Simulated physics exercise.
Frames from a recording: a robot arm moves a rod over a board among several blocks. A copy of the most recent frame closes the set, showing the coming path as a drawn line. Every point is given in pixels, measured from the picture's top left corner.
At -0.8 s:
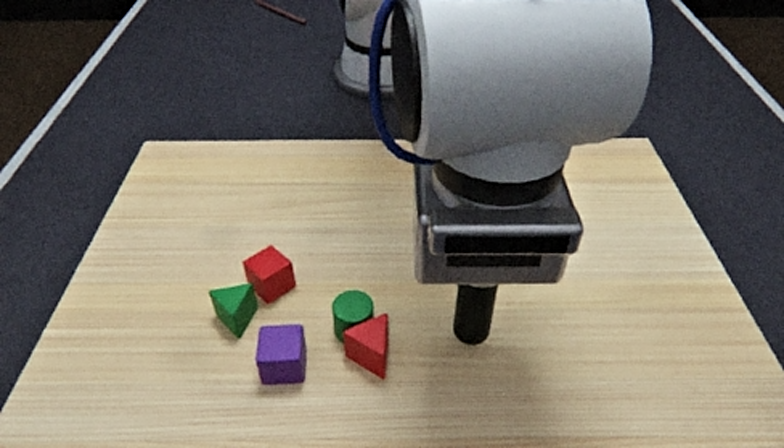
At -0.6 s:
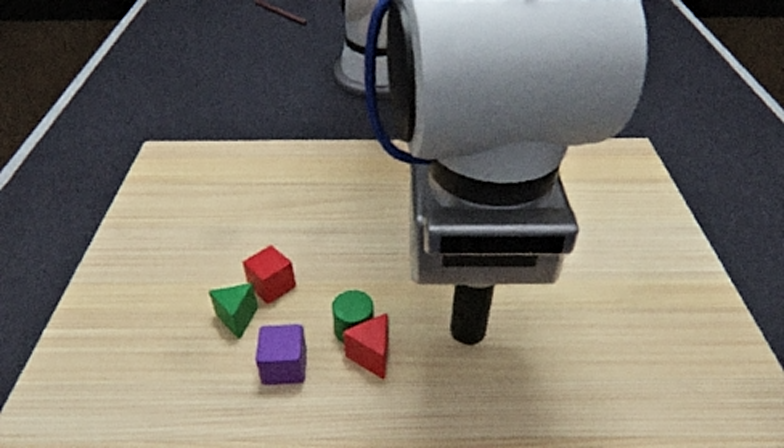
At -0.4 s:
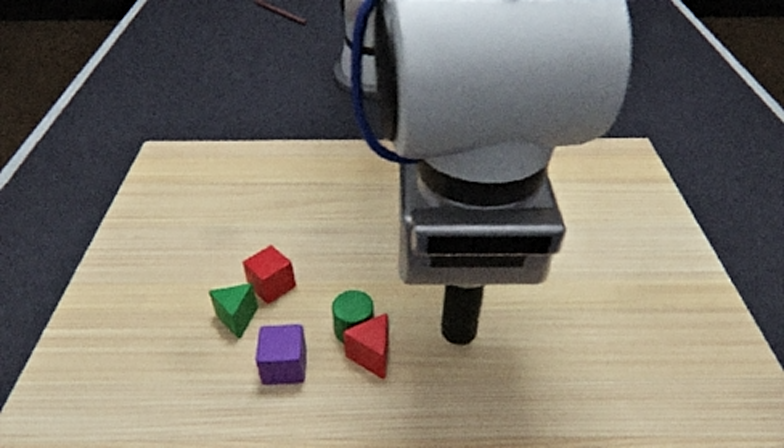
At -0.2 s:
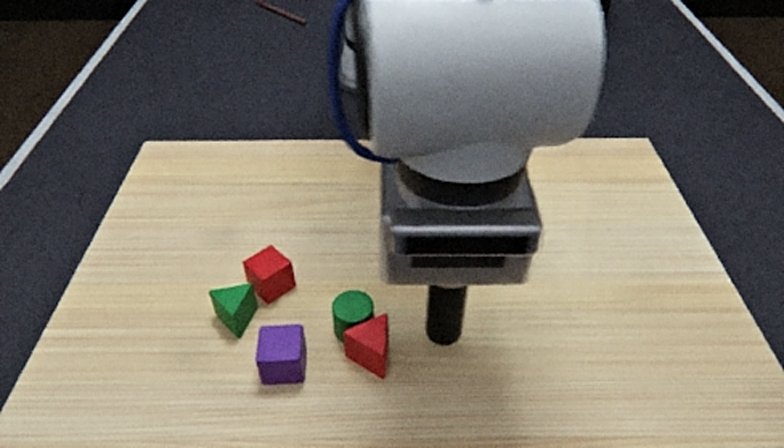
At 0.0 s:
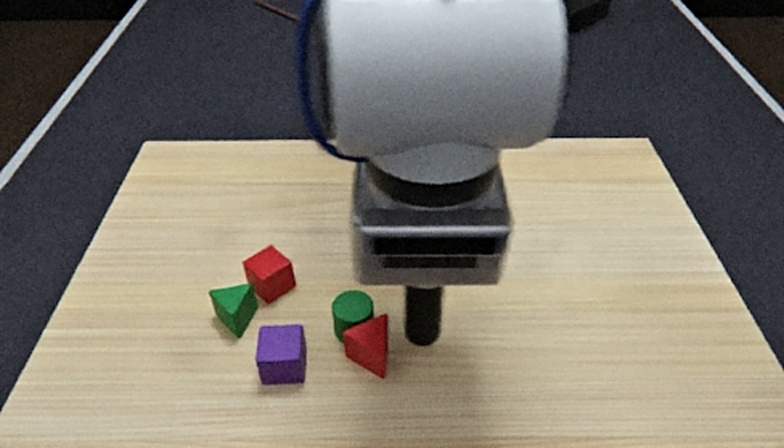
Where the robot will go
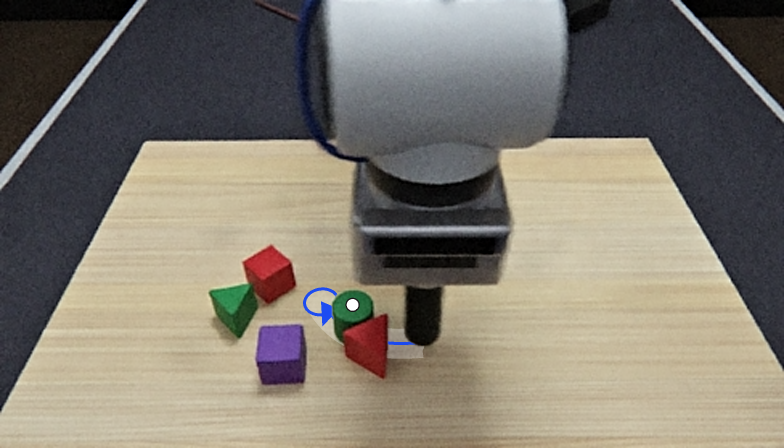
A robot arm with a white, rounded body holds a short black rod upright over a pale wooden board on a dark table, seen from the front and slightly above. A red cube, a green triangular block and a purple cube sit at left, with a green cylinder touching a red triangular block nearer the middle. The arm slides the rod left toward the red triangular block, slowly and then faster, while the blocks and camera stay still.
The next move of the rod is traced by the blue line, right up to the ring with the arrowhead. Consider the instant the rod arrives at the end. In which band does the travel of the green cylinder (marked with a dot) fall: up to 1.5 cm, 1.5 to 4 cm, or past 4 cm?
Once the path ends, it will sit over 4 cm from where it is now.
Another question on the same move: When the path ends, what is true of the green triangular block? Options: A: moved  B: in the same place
B (in the same place)
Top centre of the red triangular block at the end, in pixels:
The centre of its top face lies at (338, 338).
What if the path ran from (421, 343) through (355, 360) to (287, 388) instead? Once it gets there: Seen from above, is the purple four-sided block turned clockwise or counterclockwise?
It is turned clockwise.
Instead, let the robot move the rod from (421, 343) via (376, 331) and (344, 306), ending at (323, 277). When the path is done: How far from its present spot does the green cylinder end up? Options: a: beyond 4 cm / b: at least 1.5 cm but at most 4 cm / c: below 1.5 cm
Letter a.
Path on the board, from (421, 343) via (379, 342) and (344, 327), ending at (321, 302); the dot is on the green cylinder.
The first path, step by step. One third of the way, rod (378, 331); green cylinder (339, 301); red triangular block (351, 337), turned 30° anticlockwise.
Two thirds of the way, rod (341, 315); green cylinder (308, 287); red triangular block (338, 338), turned 55° anticlockwise.
At the end, rod (320, 290); green triangular block in place; red four-sided block (253, 256); purple four-sided block in place; green cylinder (283, 270); red triangular block (338, 338), turned 55° anticlockwise.
